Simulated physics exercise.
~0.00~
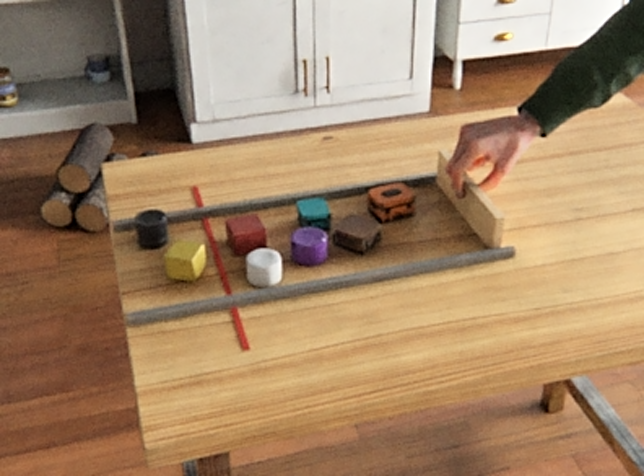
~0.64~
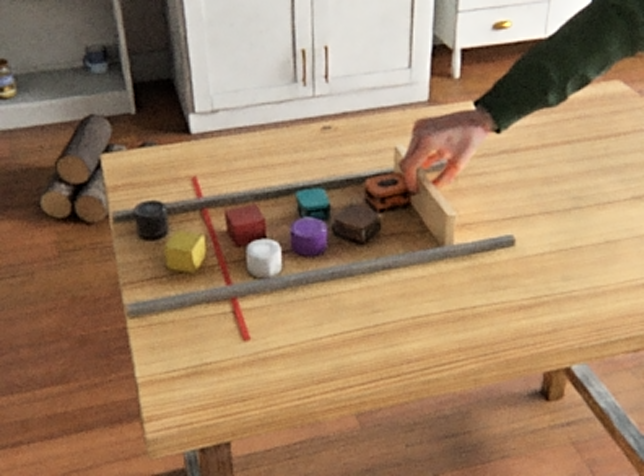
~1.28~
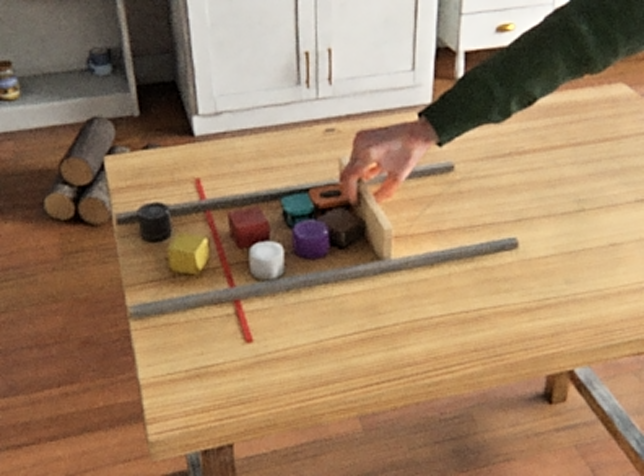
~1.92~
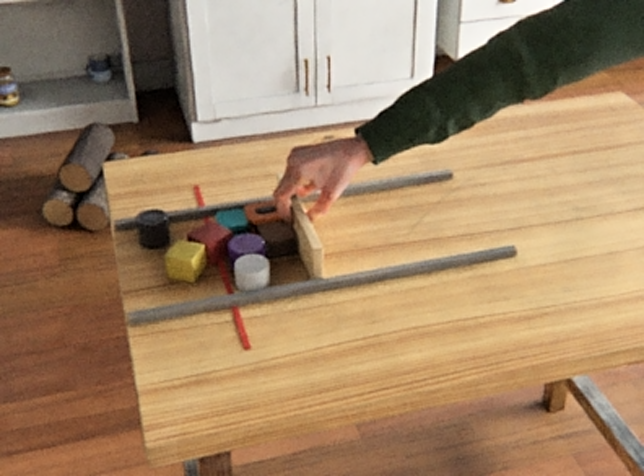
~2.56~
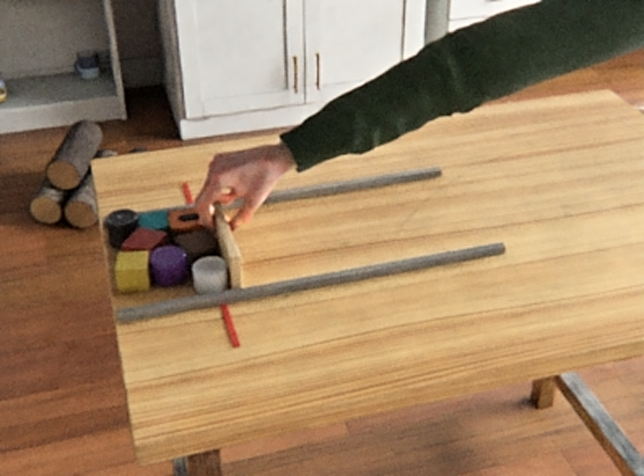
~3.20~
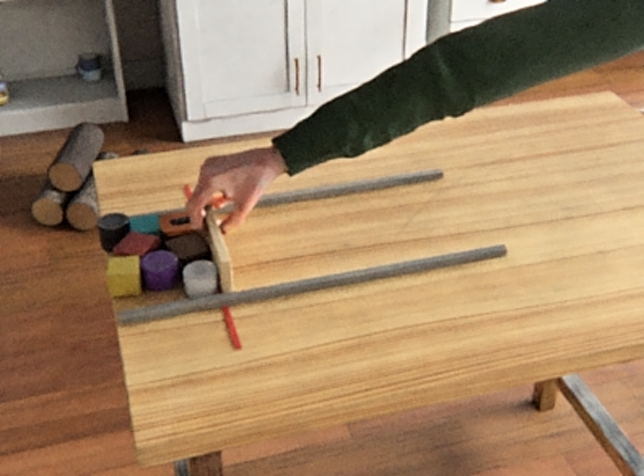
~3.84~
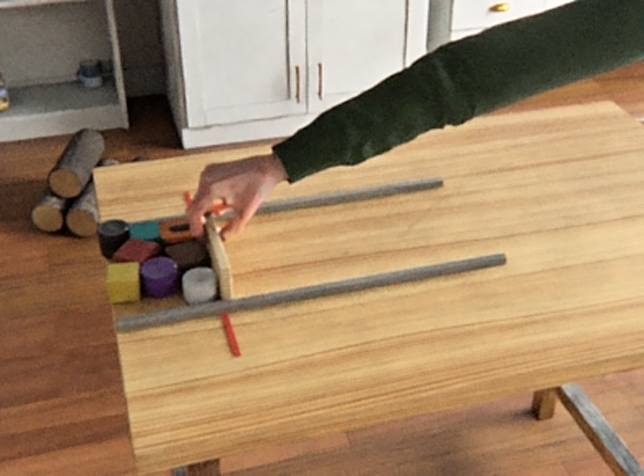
In a room with a wooden floor, white cabinets and stacked logs, a slightly swaying view looks down on a pale wooden table. Two grey rails form a channel crossed by a red strip near the left end, with black, yellow, red, white, turquoise, purple, brown and orange pieces scattered between them. A hand in a dark green sleeve slides an upright wooden board leftward, gathering the orange and brown pieces, then the turquoise, purple, white and red ones. The pieces bunch against the black and yellow ones at the table's left end. The board stops by the red strip, still held, with every piece on the table.
